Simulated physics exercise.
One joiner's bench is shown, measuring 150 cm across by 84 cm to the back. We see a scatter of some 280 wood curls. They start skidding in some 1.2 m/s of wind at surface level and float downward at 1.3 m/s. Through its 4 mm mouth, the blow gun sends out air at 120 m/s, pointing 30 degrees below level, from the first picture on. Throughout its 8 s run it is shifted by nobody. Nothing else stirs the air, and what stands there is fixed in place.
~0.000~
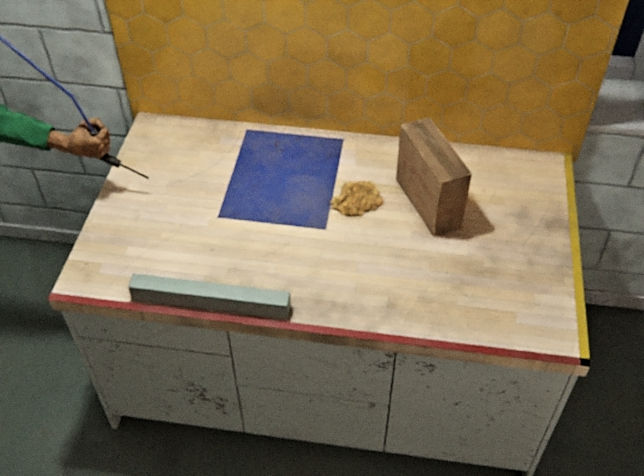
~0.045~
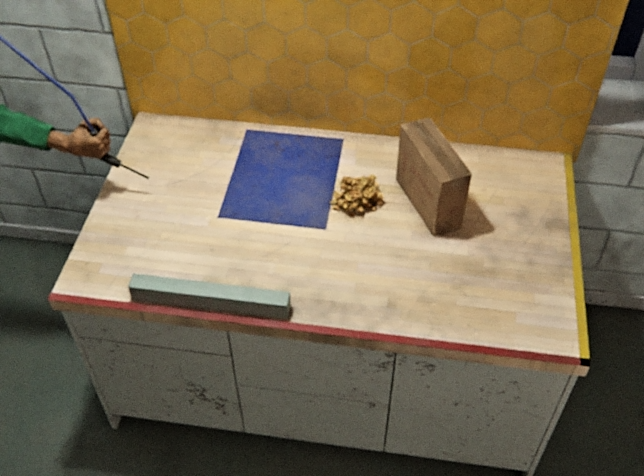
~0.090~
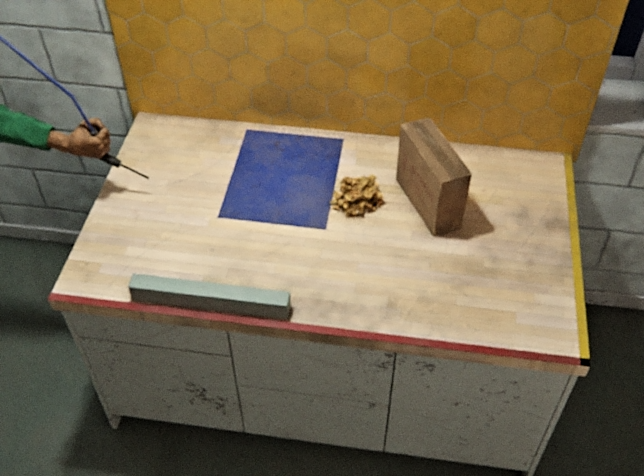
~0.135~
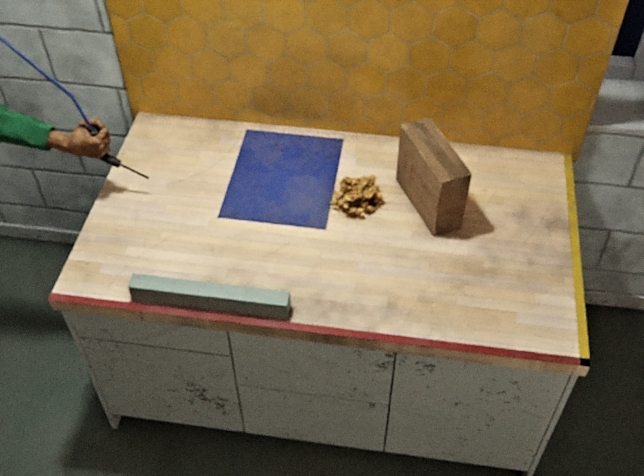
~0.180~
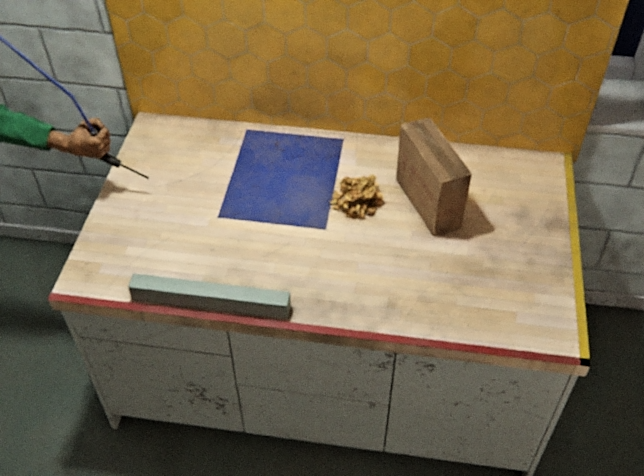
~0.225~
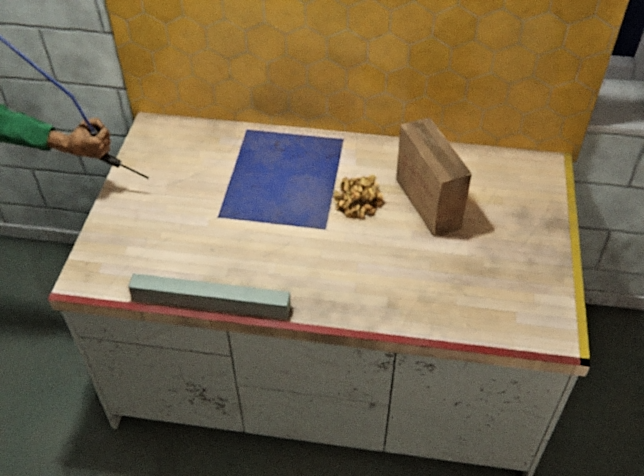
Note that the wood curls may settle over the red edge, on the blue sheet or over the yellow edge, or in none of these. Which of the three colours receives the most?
The yellow place collects the most.
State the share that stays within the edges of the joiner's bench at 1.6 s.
Near 80 per cent, more or less.
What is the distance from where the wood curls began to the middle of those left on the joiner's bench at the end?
The middle is roughly 20 cm from where it started.
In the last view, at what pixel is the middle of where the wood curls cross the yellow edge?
Roughly at pixel (582, 277).
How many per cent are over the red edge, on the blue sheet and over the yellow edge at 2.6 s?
I'd say around 0 per cent at red, 0 per cent at blue, 30 per cent at yellow.
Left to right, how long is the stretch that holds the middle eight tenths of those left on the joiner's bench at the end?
The middle group spans some 30 cm.
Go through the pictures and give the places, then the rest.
In the first picture, the middle of the wood curls is near (358, 199), none has stirred yet and the mouth of the blow gun is at (149, 178).
In the second picture, the middle of the wood curls is near (358, 193), none has stirred yet, the yellow edge is centred on (580, 248), the blue sheet is centred on (284, 177) and the red edge is centred on (309, 332).
In the third picture, the middle of the wood curls is near (358, 193), none has stirred yet, the top of a box is at (435, 148) and the top of a plank is at (209, 289).
In the fourth picture, the middle of the wood curls is near (358, 193) and none has stirred yet.
In the fifth picture, the middle of the wood curls is near (358, 193) and about 1 % have left their places.
In the sixth picture, the middle of the wood curls is near (358, 193) and about 5 % have left their places.
After 1.6 s the count stands so, 24 % are over the yellow edge, 0 % on the blue sheet and 0 % over the red edge; the middle of those still in play is near (420, 203).
After 2.6 s the count stands so, 35 % are over the yellow edge, 0 % on the blue sheet and 0 % over the red edge; the middle of those still in play is near (420, 203).
After 4.4 s the count stands so, 42 % are over the yellow edge, 0 % on the blue sheet and 0 % over the red edge; the middle of those still in play is near (420, 203).
After 8.0 s, at the end, 49 % are over the yellow edge, 0 % on the blue sheet and 0 % over the red edge; the middle of those still in play is near (420, 201).
